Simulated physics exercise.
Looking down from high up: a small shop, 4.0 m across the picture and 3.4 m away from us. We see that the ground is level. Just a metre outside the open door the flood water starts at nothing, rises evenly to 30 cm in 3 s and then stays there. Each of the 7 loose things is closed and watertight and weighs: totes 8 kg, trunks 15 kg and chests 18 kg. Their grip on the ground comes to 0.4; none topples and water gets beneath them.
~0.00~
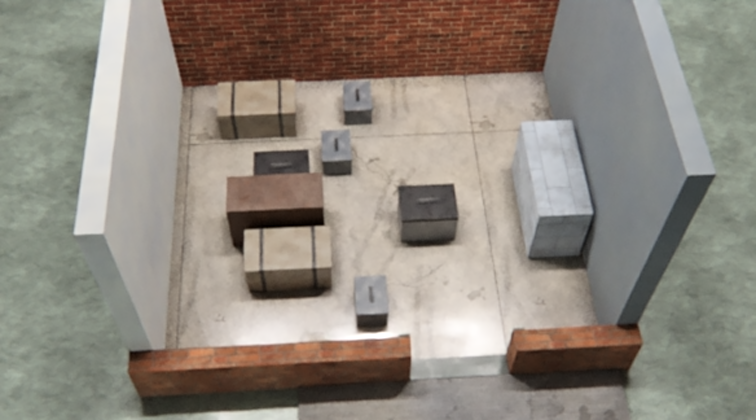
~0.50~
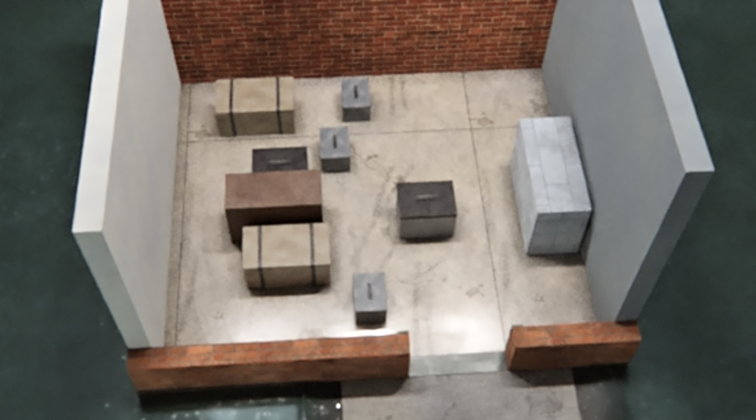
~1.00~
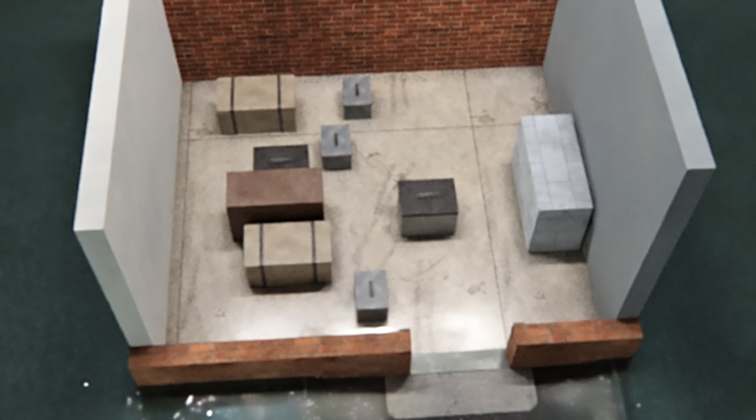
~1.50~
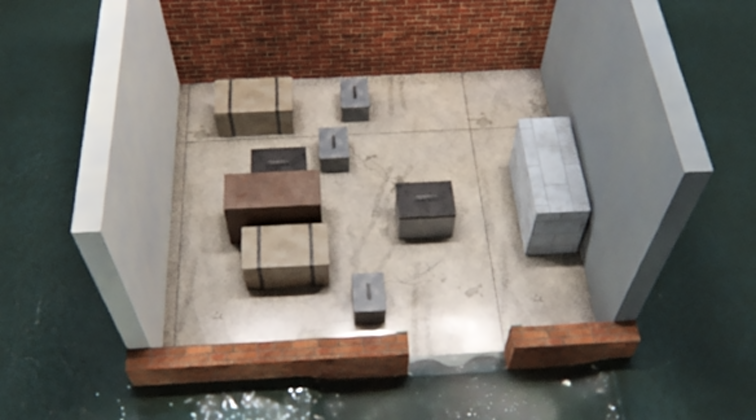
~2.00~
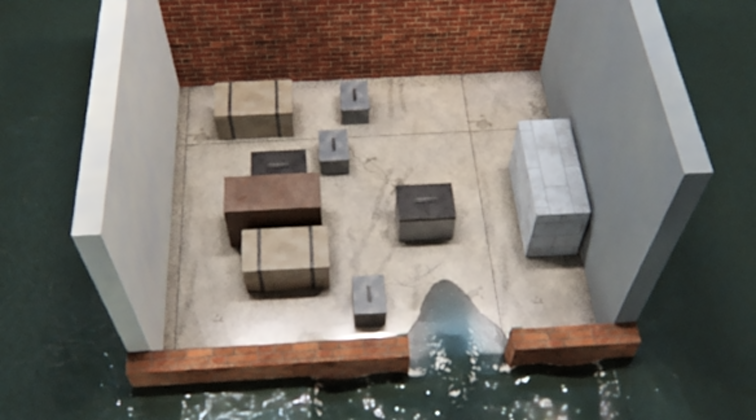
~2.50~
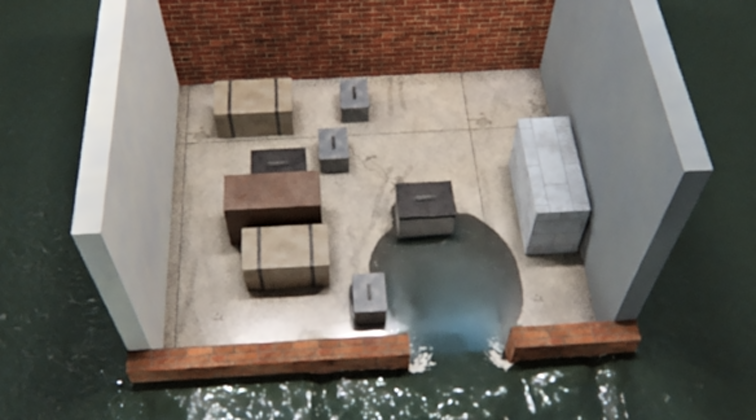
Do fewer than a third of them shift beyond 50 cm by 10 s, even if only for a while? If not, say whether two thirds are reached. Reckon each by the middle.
No, but under two thirds.
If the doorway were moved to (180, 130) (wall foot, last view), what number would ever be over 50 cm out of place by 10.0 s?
Result: 6.
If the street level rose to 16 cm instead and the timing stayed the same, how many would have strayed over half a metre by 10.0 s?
The count would be 1.
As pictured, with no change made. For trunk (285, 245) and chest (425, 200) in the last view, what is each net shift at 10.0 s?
In turn: 10 cm, 200 cm.
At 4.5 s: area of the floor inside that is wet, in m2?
Some 8.5 m2.
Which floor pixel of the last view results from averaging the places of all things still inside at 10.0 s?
Close to (258, 199).
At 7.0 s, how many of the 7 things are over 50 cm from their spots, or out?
Tally at that time: 3.
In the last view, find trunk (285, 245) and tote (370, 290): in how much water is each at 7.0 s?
I'd put it at 3 cm and 3 cm respectively.
After 3.5 s 0 of 7 are over 50 cm from their spots; 0 afloat.
After 4.5 s 2 of 7 are over 50 cm from their spots; 0 afloat.
After 7.0 s 3 of 7 are over 50 cm from their spots; 3 afloat.
After 10.0 s 4 of 7 are over 50 cm from their spots, and 4 have been at some point; 6 afloat.
